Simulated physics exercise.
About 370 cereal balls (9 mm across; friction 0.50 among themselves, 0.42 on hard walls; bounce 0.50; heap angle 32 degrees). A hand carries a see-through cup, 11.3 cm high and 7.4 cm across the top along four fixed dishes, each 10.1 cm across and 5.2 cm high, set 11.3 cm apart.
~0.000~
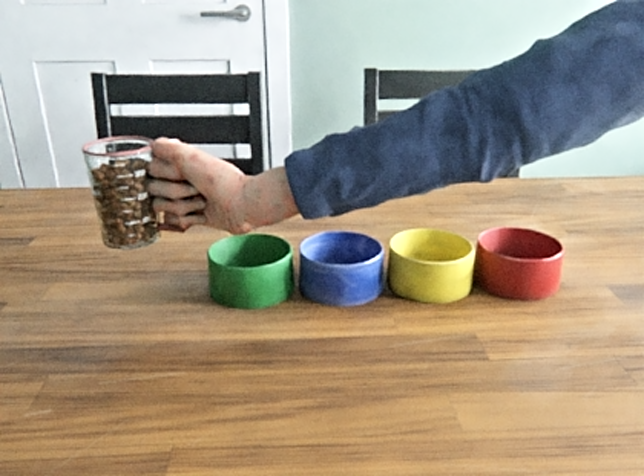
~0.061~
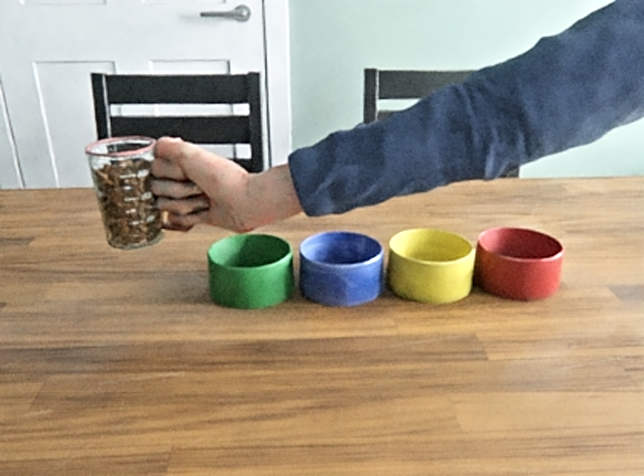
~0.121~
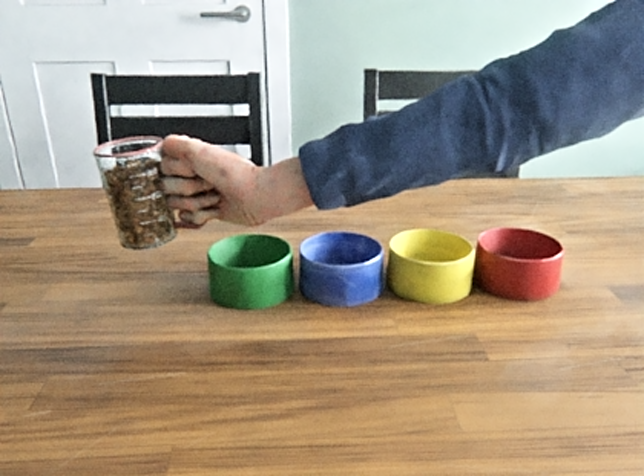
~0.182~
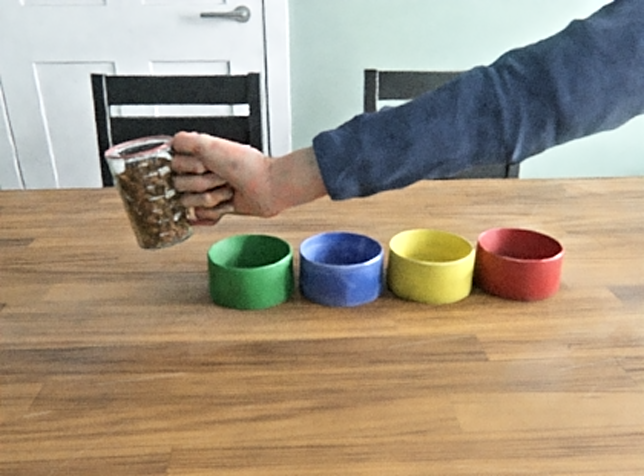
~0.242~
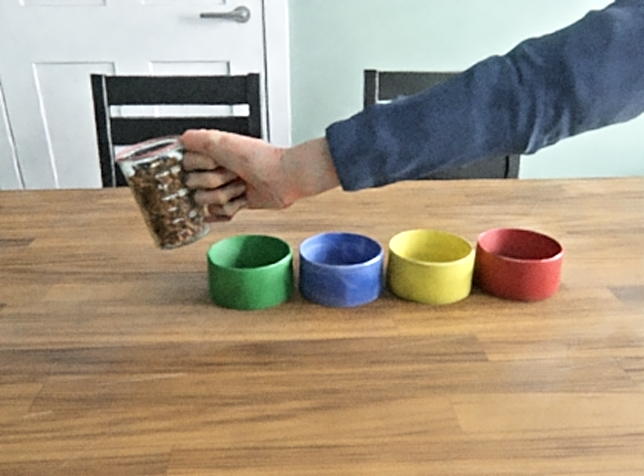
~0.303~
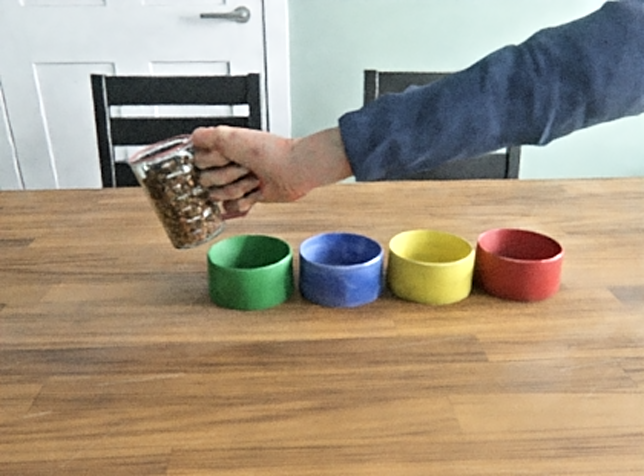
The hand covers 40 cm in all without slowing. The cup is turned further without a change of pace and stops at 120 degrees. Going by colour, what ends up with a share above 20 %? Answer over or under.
Red under, blue under, green under, yellow over, counter under.
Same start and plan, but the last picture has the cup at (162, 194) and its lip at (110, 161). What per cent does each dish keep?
Red 0, blue 60, green 20, yellow 0.
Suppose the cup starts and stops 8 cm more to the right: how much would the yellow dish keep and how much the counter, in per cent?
In that case yellow 50, counter 30.
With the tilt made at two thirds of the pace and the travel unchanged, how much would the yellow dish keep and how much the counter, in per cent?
Then: Yellow 90, counter 10.
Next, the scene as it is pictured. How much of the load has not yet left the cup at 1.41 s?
Some 95 per cent of the load.
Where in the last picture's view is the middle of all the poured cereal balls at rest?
Around (419, 267).
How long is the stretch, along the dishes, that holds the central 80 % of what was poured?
About 8 cm.
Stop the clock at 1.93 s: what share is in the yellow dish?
Some 60 per cent.
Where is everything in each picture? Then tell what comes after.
Cup at (126, 193), tilt 0 degrees, lip at (86, 147), moved 0.0 cm; middle of the pieces at (127, 195); green dish at (250, 250); blue dish at (341, 248); yellow dish at (431, 245); red dish at (520, 243), in the first picture.
Cup at (129, 193), tilt 1 degrees, lip at (88, 147), moved 0.4 cm; middle of the pieces at (131, 196), in the second picture.
Cup at (140, 193), tilt 4 degrees, lip at (96, 150), moved 1.6 cm; middle of the pieces at (141, 196), in the third picture.
Cup at (154, 193), tilt 9 degrees, lip at (108, 153), moved 3.2 cm; middle of the pieces at (155, 196), in the fourth picture.
Cup at (167, 193), tilt 13 degrees, lip at (119, 156), moved 4.8 cm; middle of the pieces at (169, 196), in the fifth picture.
Cup at (181, 193), tilt 18 degrees, lip at (131, 159), moved 6.4 cm; middle of the pieces at (183, 196); green dish at (250, 252); blue dish at (341, 249); yellow dish at (431, 247); red dish at (520, 244). Its pace works out near 70 degrees a second; the hand travels 26 cm a second, in the sixth picture.
After 0.97 s, tilt 66 degrees; cup holds 100 %.
Then, at 1.41 s, tilt 98 degrees; cup holds 95 %, blue 5 %.
Then, at 1.93 s, tilt 120 degrees; cup holds 35 %, blue 5 %, yellow 60 %.
In the end, at 2.8 s, red 0 %, blue 5 %, green 0 %, yellow 85 %, counter 10 %.
